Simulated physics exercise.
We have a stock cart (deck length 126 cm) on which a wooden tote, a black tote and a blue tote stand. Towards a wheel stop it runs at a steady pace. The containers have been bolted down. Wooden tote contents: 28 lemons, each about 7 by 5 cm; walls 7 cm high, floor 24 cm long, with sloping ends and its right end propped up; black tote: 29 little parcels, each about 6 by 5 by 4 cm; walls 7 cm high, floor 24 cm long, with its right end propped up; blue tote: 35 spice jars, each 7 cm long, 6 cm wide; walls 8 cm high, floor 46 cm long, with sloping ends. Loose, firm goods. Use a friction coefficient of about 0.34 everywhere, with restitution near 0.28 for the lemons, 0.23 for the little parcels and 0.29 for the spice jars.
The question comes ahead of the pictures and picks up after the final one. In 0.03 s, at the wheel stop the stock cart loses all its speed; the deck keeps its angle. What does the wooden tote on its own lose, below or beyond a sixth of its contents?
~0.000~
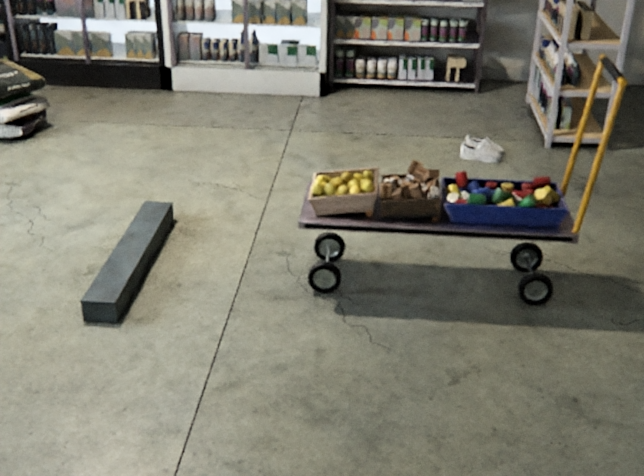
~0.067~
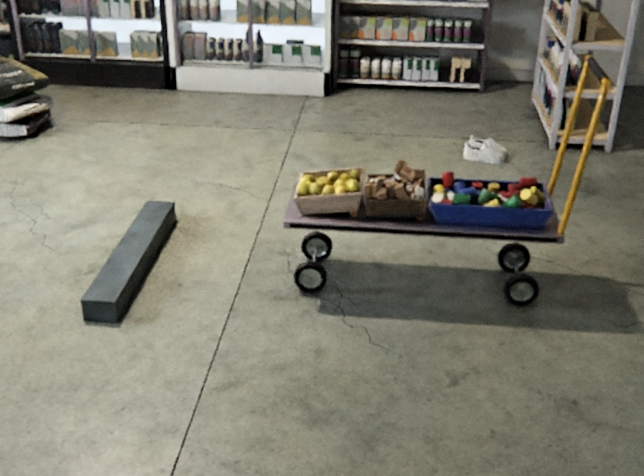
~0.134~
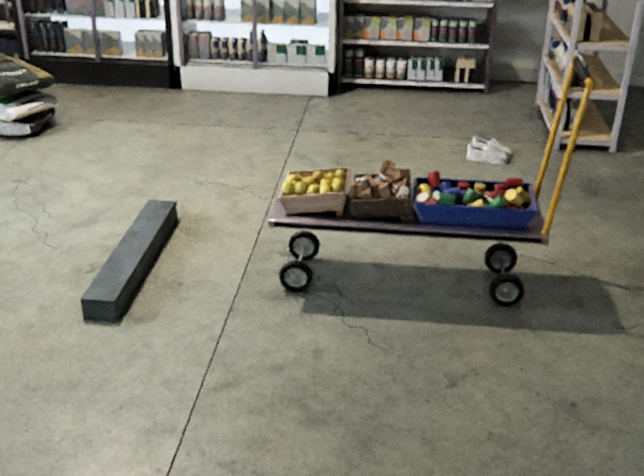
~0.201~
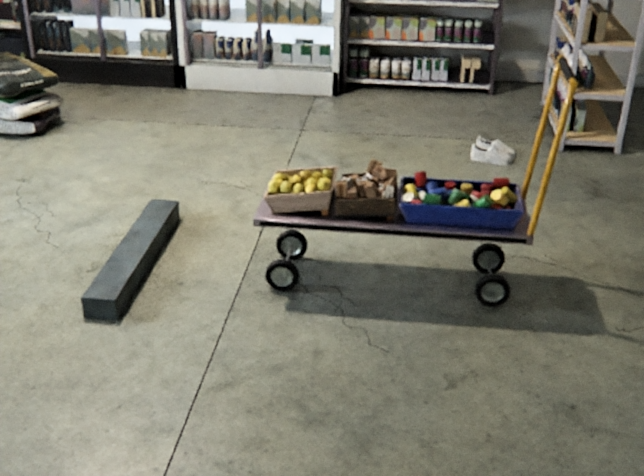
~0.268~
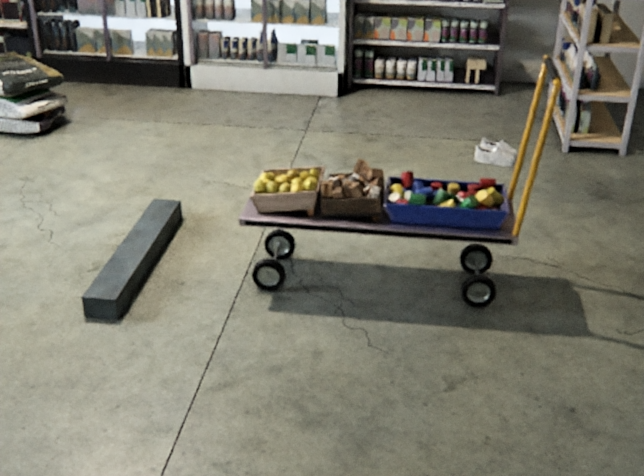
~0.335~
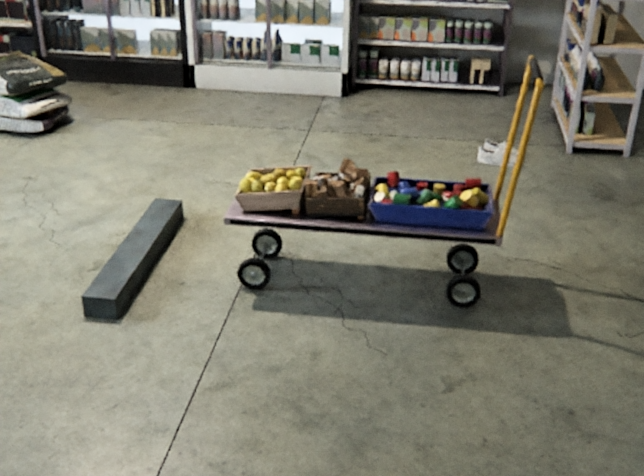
My guess is the spilled share will stay beneath a sixth.
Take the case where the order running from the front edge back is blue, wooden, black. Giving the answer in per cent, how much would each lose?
In that arrangement the wooden tote sheds 0 per cent of its load, the black tote 0 per cent, and the blue tote 0 per cent.
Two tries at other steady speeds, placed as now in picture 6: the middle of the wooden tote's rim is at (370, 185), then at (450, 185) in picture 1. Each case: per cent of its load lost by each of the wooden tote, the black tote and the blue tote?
For the wooden tote it's 10 % and then 40 %, for the black tote 0 % and then 20 %, and for the blue tote 0 % and then 30 %.
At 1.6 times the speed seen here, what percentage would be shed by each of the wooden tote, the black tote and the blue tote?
In that case the wooden tote sheds 20 per cent, the black tote 10 per cent and the blue tote 10 per cent.
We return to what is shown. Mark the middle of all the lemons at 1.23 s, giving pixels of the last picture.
Roughly (171, 182).
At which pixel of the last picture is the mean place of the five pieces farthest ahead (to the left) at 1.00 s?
Mean position approx. (145, 177).
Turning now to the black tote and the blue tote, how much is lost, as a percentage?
Black tote 5 %, blue tote 0 %.
After 0.78 s, the wheels strike.
After 0.88 s, the wooden tote has all 28, the black tote has all 29 and the blue tote has all 35.
After 1.00 s, the wooden tote is down by 2 of 28, the black tote is down by 1 of 29 and the blue tote has all 35.
After 1.23 s, the wooden tote is down by 2 of 28, the black tote is down by 1 of 29 and the blue tote has all 35.
Final count (at 1.73 s), the wooden tote is down by 2 of 28, the black tote is down by 1 of 29 and the blue tote has all 35. Asked share, 2 of 28, 7 per cent.
